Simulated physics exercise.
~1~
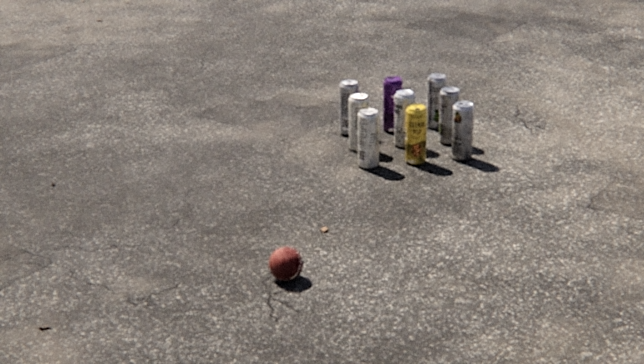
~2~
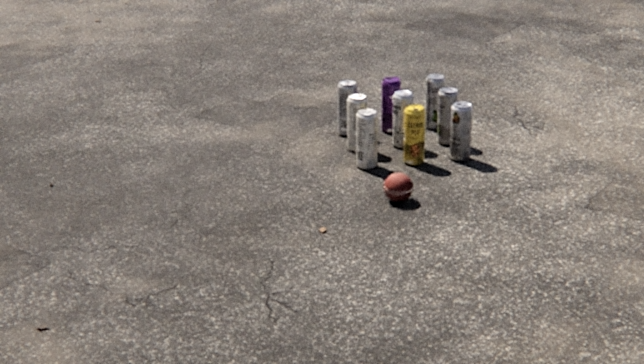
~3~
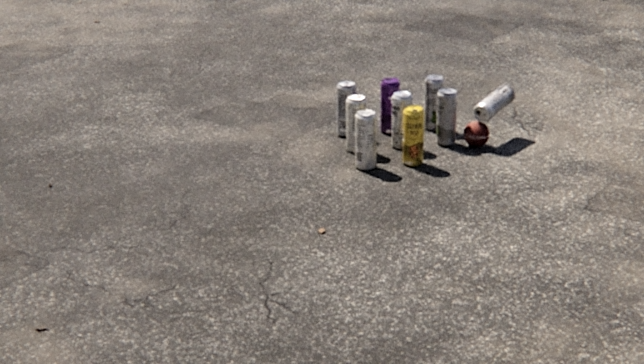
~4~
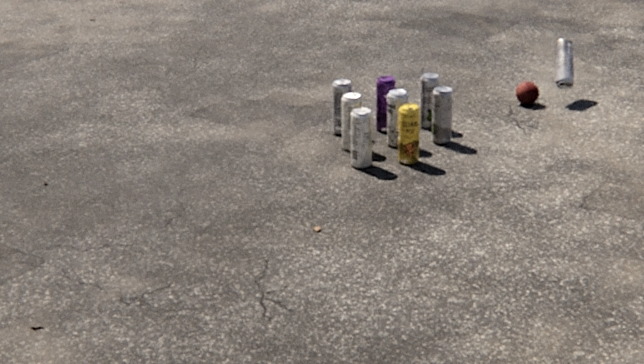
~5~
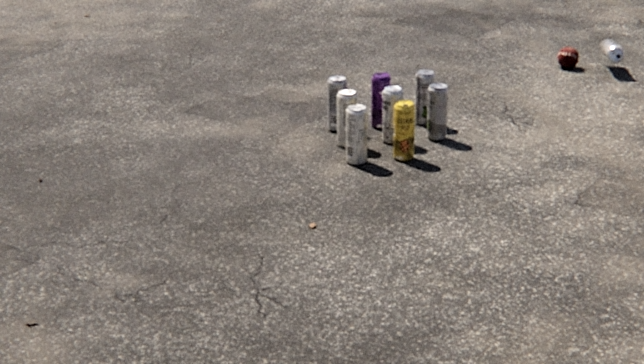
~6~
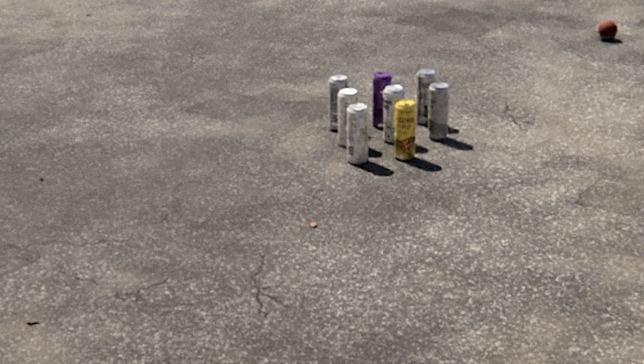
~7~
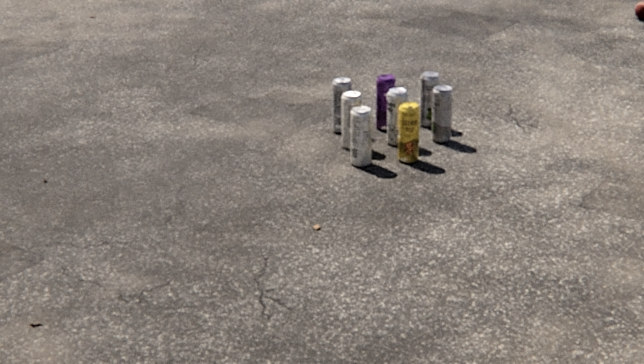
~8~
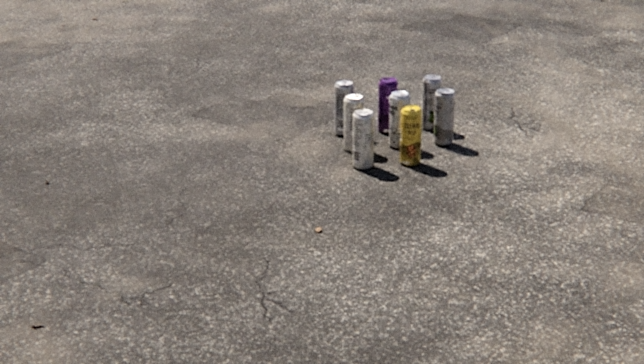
A reddish ball rolls past a cluster of upright cans, knocks one away and leaves view.
